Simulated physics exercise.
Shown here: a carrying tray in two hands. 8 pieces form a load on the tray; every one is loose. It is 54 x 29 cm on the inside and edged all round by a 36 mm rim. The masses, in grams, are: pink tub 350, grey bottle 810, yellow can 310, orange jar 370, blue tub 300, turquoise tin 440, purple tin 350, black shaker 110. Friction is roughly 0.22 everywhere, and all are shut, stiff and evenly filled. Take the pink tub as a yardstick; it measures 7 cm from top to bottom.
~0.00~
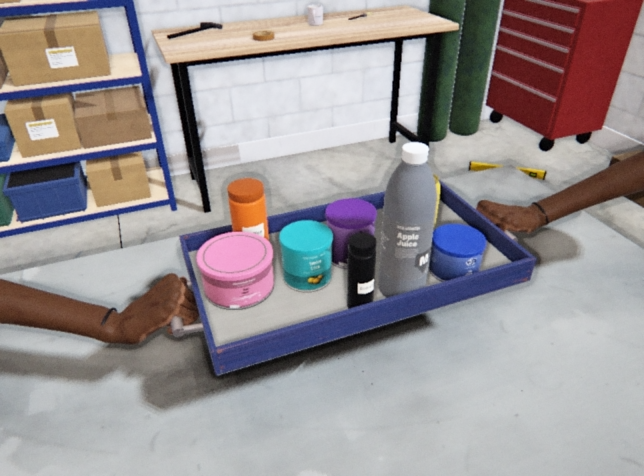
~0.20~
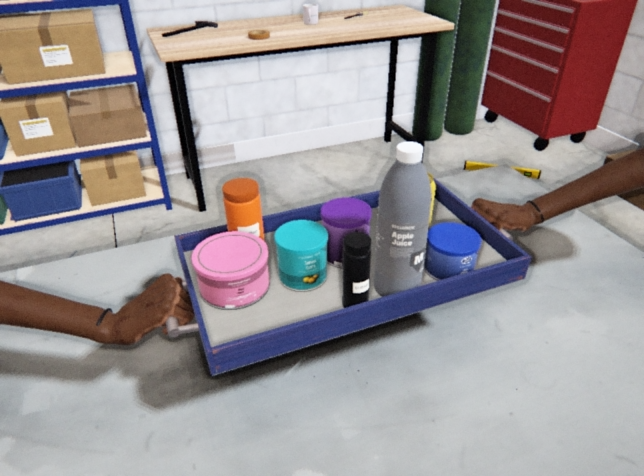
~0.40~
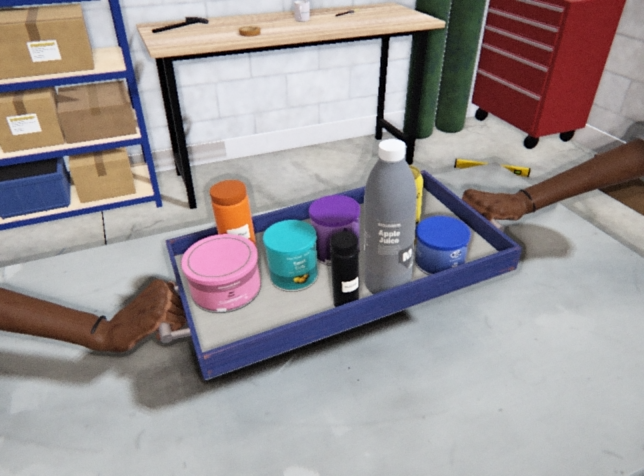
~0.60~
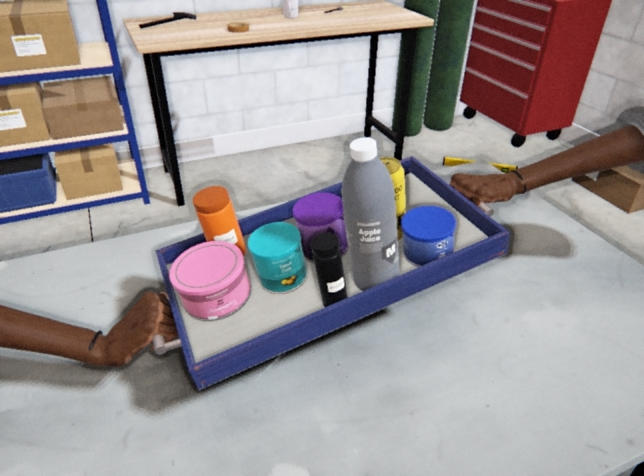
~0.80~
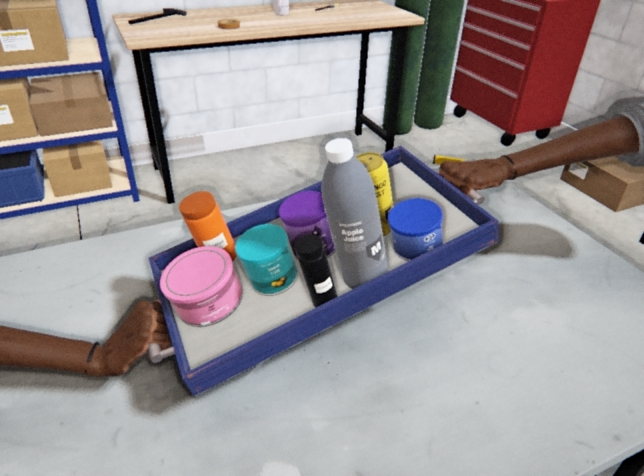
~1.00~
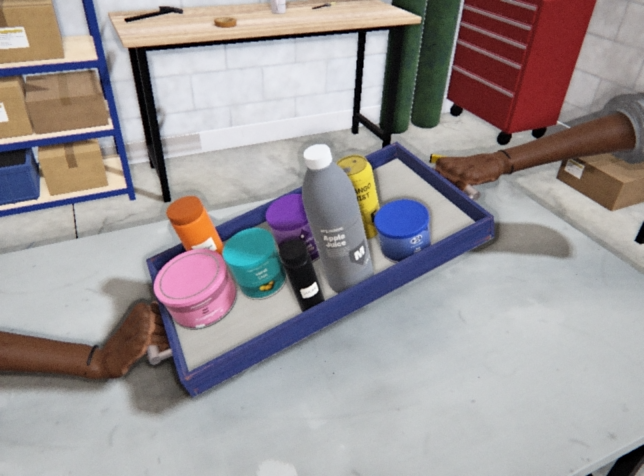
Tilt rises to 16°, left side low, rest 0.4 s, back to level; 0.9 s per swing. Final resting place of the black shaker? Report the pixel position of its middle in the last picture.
Roughly (211, 310).
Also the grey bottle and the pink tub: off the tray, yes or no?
The grey bottle finishes off the tray; the pink tub ends on the tray.
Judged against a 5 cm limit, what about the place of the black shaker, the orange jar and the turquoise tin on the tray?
In short, the black shaker leaves its position, the orange jar leaves its position, the turquoise tin stays close to home.
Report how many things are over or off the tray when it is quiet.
Total: 2.
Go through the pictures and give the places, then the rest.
The first frame shows tray level; black shaker (361, 274); pink tub (237, 270).
The second frame shows tray level; orange jar (244, 219).
The third frame shows tray at 4°, left edge down; blue tub (441, 247); turquoise tin (292, 256).
The fourth frame shows tray at 10°, left edge down; purple tin (322, 228); pink tub (212, 280).
The fifth frame shows tray at 14°, left edge down; grey bottle (353, 217).
The sixth frame shows tray at 16°, left edge down; black shaker (303, 278) shifted 2 cm; orange jar (198, 235) shifted 2 cm.
Around 1.30 s, tray at 16°, left edge down; black shaker shifted 9 cm near (260, 300); grey bottle shifted 9 cm; blue tub shifted 9 cm.
Around 1.60 s, tray at 14°, left edge down; black shaker shifted 22 cm near (182, 336); blue tub shifted 21 cm; grey bottle shifted 22 cm.
Around 2.20 s, tray level; grey bottle now off the tray; black shaker tipped 68° against what carries it near (196, 318); blue tub shifted 26 cm.
Finally (2.8 s), off the tray, grey bottle; on their side or leaning hard on the tray, black shaker; not toppled but over 5 cm from the start, yellow can, orange jar and blue tub; the other 3 still in place (within 5 cm). In the last view, black shaker near (211, 310).
